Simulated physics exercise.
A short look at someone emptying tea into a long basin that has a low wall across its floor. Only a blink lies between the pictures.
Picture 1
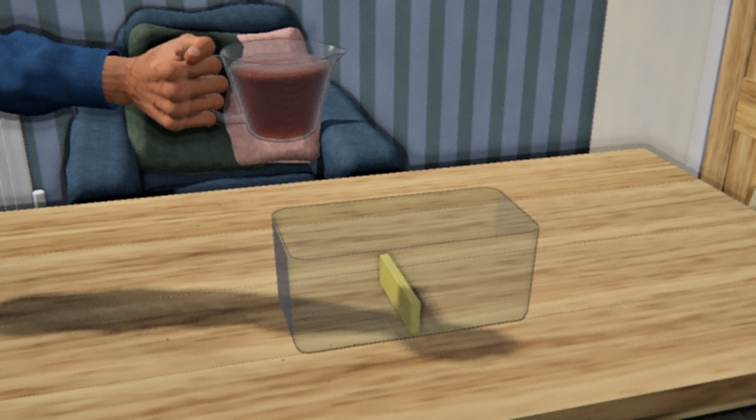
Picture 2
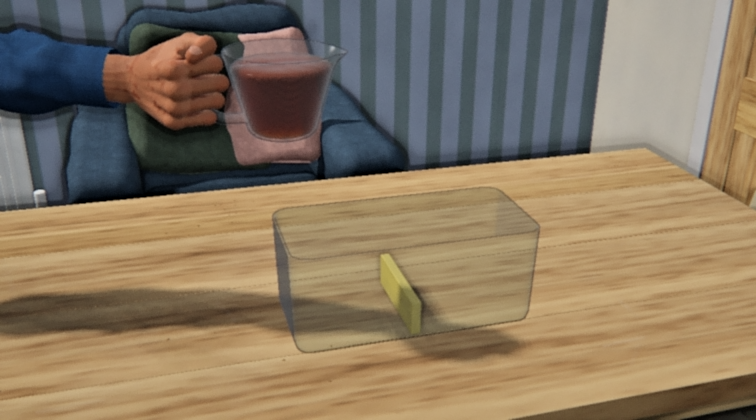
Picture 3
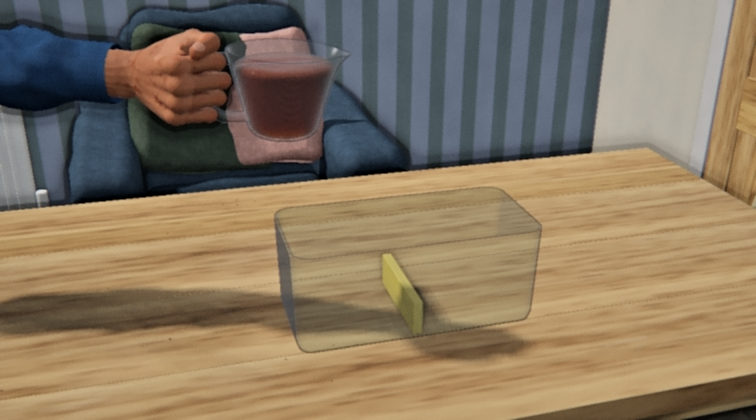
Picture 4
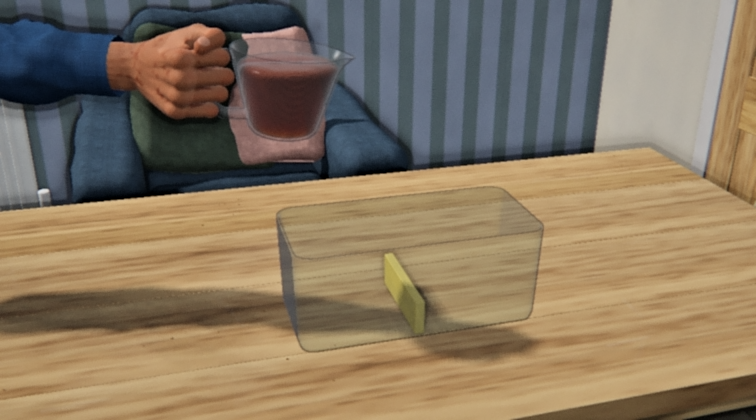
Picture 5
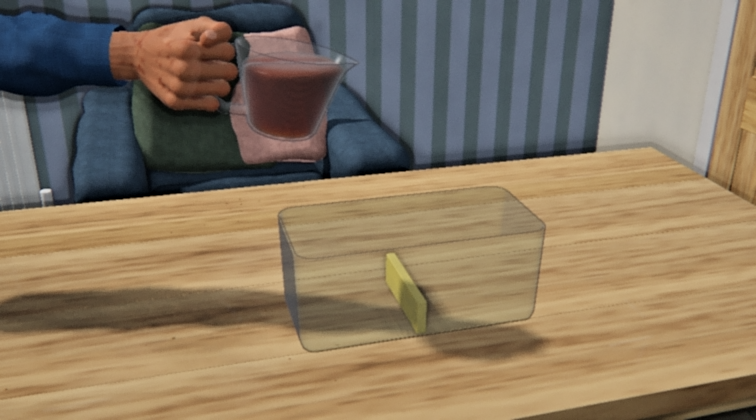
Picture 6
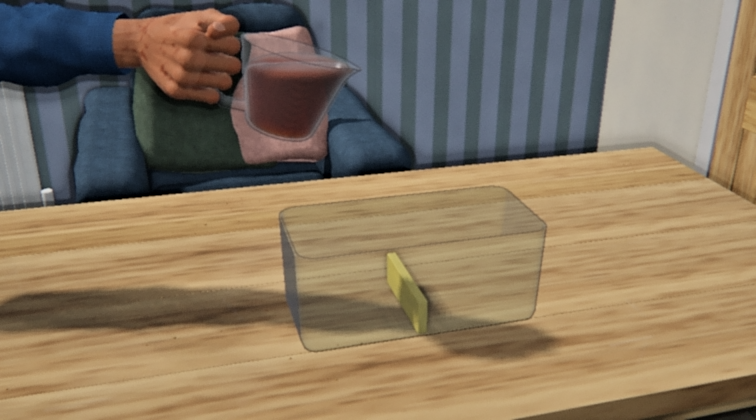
In the video, a hand holds a clear jug of reddish-brown liquid above and behind a transparent rectangular basin with a low yellow wall inside, on a wooden table, then gradually tilts the jug slightly to the right.
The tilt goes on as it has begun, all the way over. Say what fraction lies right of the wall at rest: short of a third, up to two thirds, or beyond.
In the end from a third to two thirds is right of the wall.
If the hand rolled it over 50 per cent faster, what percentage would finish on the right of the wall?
About 35 per cent.
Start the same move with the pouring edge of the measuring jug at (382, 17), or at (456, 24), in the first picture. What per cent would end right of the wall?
Near 85 % and 70 %.
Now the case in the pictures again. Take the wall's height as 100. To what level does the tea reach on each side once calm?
The left part 30 per cent, the right part 30.
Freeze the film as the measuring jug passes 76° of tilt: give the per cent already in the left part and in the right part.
The left part 5 per cent, the right part 10.
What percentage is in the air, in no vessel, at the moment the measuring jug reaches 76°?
About 35 per cent.
A moment on, the measuring jug is tipped on its side and 51 per cent is still to pour, 3 is left of the wall and 11 right of it.
Next, the measuring jug is tipped right over and 5 per cent is still to pour, 39 is left of the wall and 43 right of it.
Then the measuring jug is tipped right over and 0 per cent is still to pour, 54 is left of the wall and 44 right of it.
Later the measuring jug is tipped right over and 0 per cent is still to pour, 54 is left of the wall and 45 right of it.
In the end 54 per cent lies left of the wall, 45 right of it and 2 outside.
